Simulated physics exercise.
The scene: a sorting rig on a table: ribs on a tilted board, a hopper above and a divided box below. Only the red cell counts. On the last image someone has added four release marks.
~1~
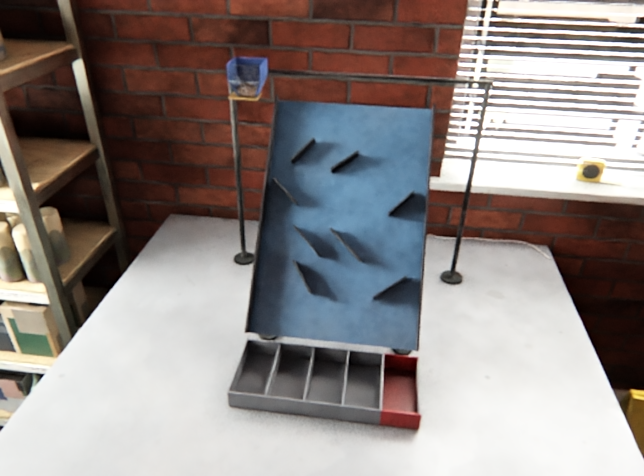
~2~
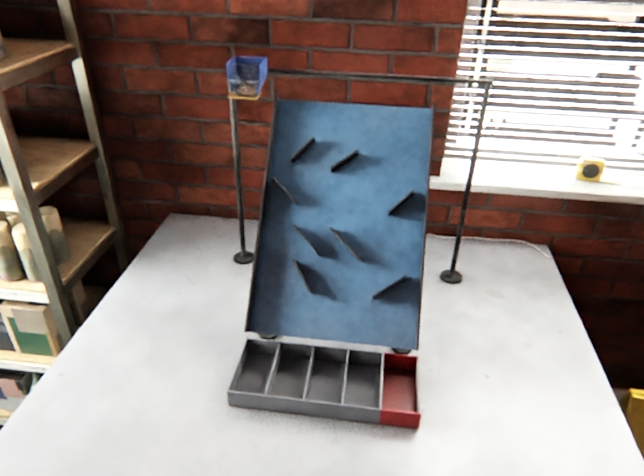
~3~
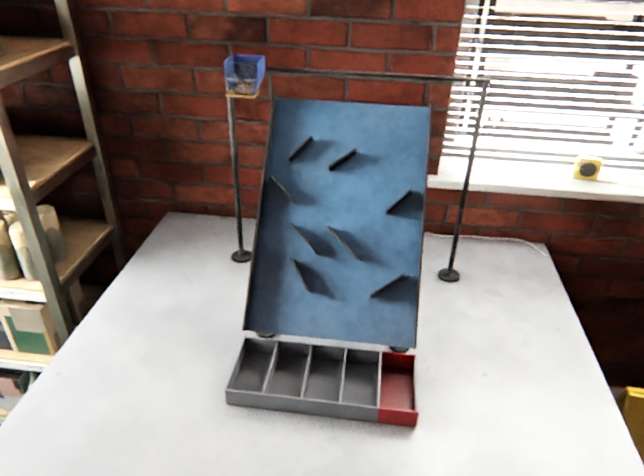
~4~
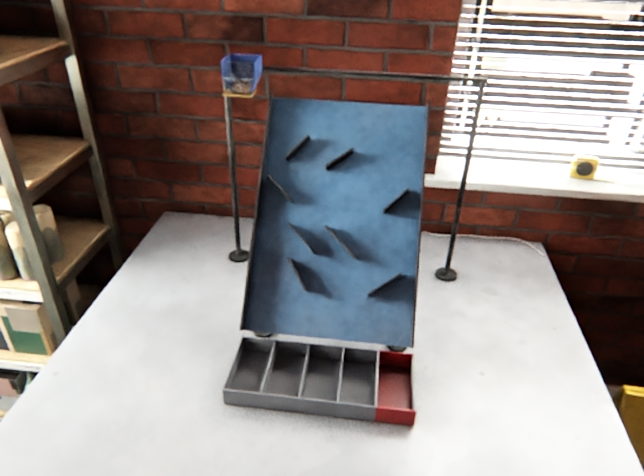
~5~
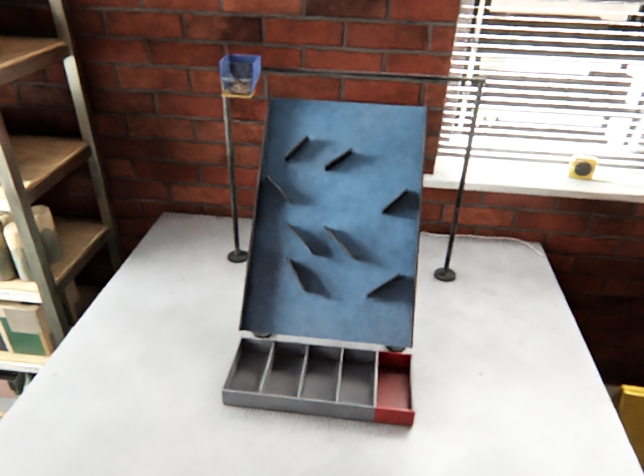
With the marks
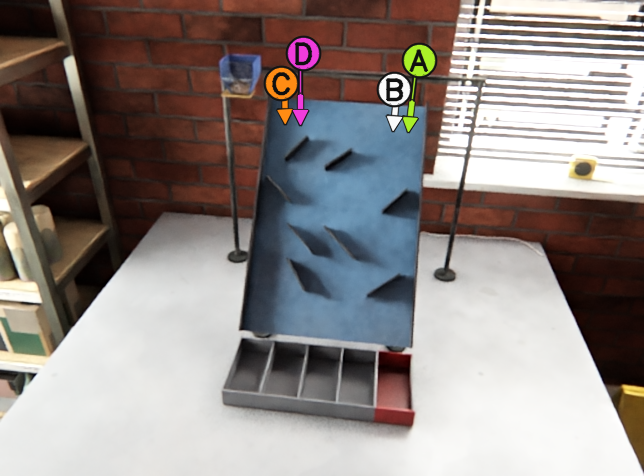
A tilted blue board with ribs stands still above a divided box on a table.
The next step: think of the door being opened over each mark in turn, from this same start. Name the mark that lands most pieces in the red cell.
Best: A.
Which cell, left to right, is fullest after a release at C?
It is the fourth one.
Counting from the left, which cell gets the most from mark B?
It is the third one.
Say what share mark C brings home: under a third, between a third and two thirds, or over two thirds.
Mark C gives under a third.
On the marked copy, mark A meets the board at (409, 126); mark B meets the board at (393, 125); mark C meets the board at (285, 118); mark D meets the board at (300, 119).
If A is chosen, about a third in the red cell, about half in other cells, a small part outside the box.
If B is chosen, a small part in the red cell, most in other cells, a stray few outside the box.
If C is chosen, a small part in the red cell, most in other cells, a stray few held on the board, a small part outside the box.
If D is chosen, a small part in the red cell, most in other cells, a small part held on the board, a stray few outside the box.
